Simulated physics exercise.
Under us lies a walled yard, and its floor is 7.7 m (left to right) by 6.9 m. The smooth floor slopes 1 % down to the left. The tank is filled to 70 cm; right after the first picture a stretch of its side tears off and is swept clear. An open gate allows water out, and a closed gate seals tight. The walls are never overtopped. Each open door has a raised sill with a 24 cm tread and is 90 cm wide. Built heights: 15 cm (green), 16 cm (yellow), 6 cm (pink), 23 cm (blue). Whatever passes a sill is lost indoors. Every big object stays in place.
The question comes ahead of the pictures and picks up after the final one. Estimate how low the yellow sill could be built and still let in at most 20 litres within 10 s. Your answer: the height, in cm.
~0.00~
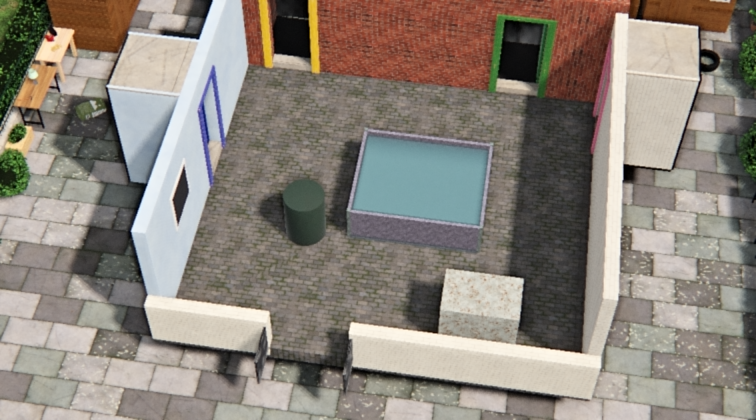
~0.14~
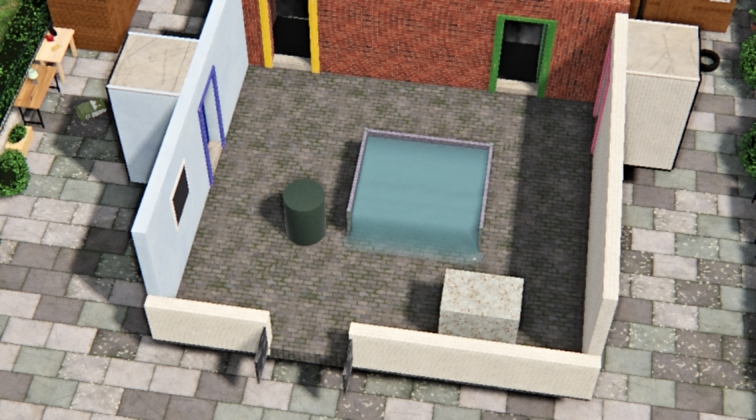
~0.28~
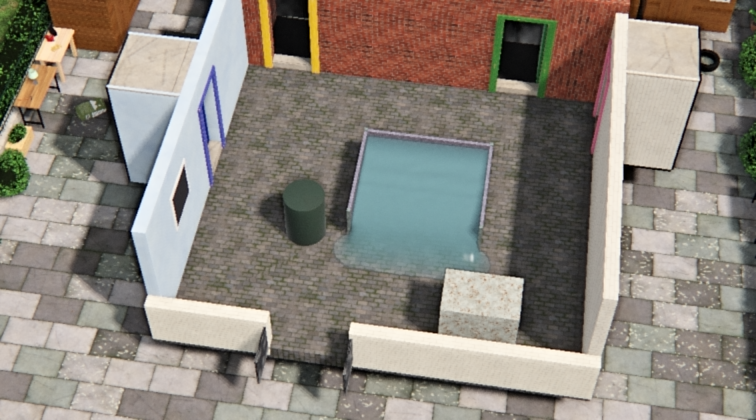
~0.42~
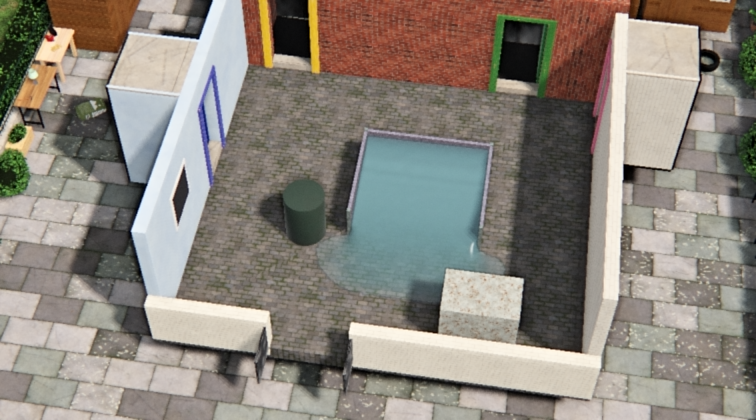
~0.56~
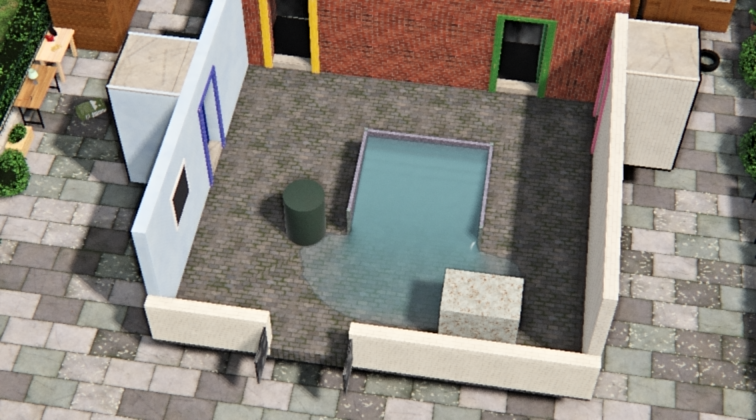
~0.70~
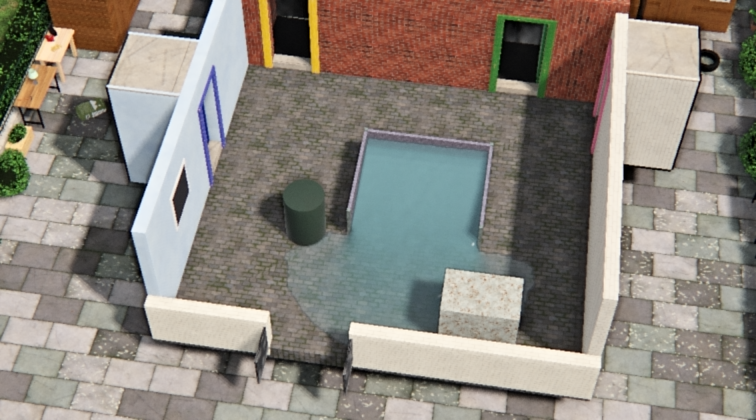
I would say 8.5 cm or so.
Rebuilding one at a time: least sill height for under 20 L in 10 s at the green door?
Green - roughly 8.5 cm.
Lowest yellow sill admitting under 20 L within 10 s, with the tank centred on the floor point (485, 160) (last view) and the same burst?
At least some 11.0 centimetres tall.
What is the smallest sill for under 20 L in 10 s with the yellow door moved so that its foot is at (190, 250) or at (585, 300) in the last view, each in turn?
11.5 and 17 cm.
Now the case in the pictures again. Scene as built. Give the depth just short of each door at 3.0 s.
Lab note, depth in cm: Green 0; yellow 0; pink 0; blue 0.
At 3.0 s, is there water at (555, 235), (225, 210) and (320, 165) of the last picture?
In order: Soaked, untouched, untouched.
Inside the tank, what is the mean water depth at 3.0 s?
Average depth: Approx. 15 cm.
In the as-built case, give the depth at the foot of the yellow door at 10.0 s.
It stands about 10.0 centimetres deep.
After 1.4 s water covers 25 % of the floor, deepest (50 cm) near (398, 345); it has not reached the yellow door.
After 3.0 s water covers 35 % of the floor, deepest (35 cm) near (168, 323); it has not reached the yellow door.
After 10.0 s water covers 95 % of the floor, deepest (12 cm) near (311, 78); 10 cm at the yellow door, 0 litres in over its 16 cm sill.
At the yellow door as built, the water arrived by 6.0 s and peaked near 13 cm at 6.4 s.
Run again over the same 10 s with other heights there, 35 litres in over 7 cm, 10 litres over 9.5 cm. The limit of 20 litres is kept from about 8.5 cm up.
